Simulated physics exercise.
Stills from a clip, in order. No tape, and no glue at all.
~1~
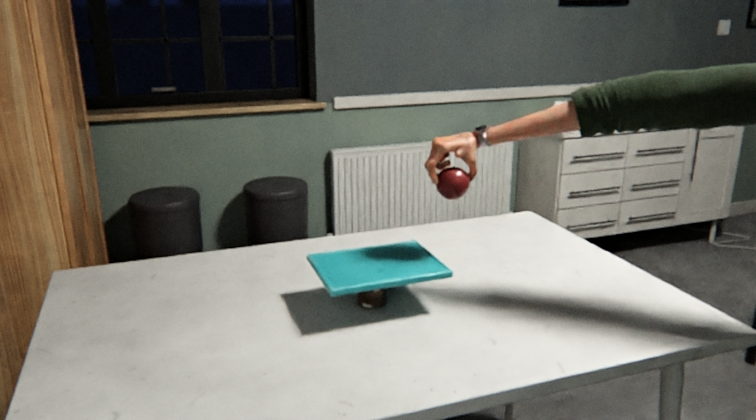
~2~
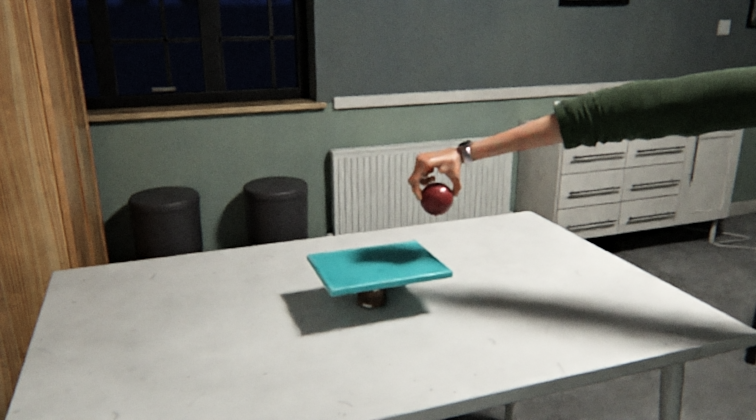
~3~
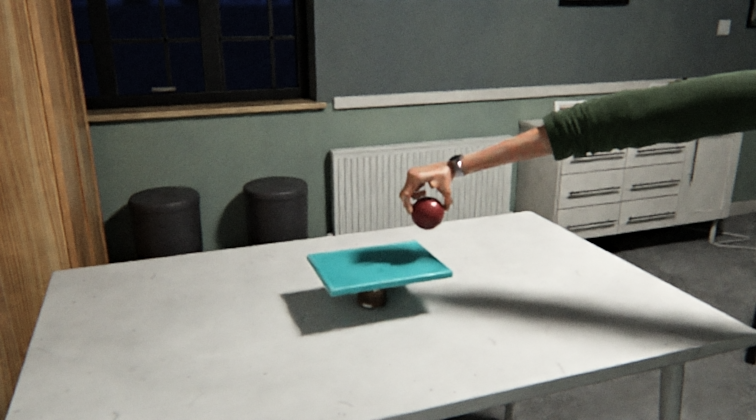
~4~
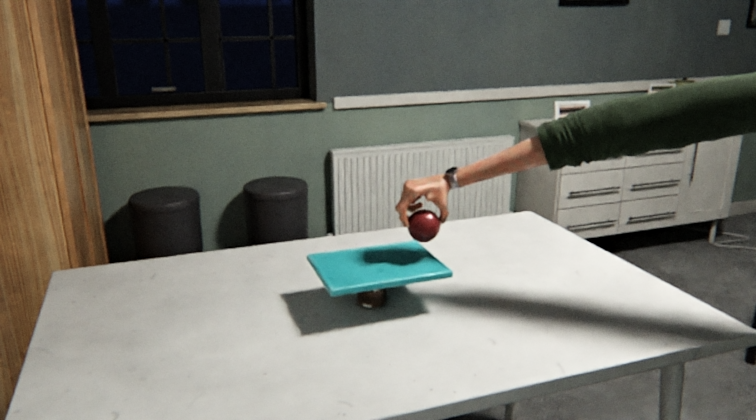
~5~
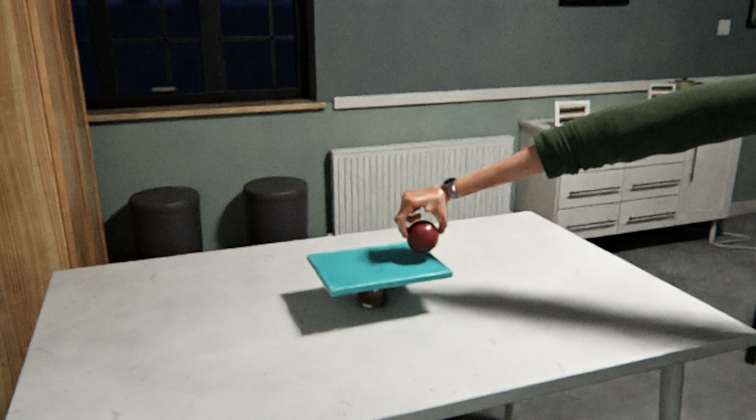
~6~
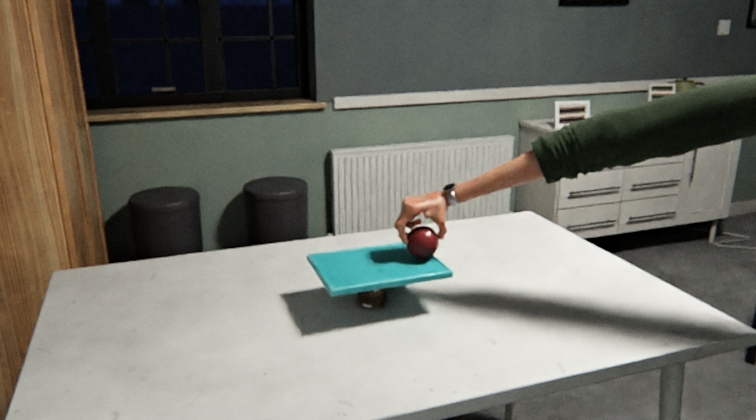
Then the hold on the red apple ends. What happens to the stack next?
The stack tumbles over.
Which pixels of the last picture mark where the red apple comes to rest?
End position: Approximately (448, 278).
Then, 0.30 s later than the last frame, red apple now fallen; turquoise lid tilted by 36°.
Then, 0.40 s later than the last frame, turquoise lid tilted by 45°.
Then, 0.70 s later than the last frame, turquoise lid tilted by 37°.
When it is over, fallen, red apple; lying over in the stack, turquoise lid; brown tin as before. End places, in pixels of the last picture, red apple near (448, 278). The stack comes apart.
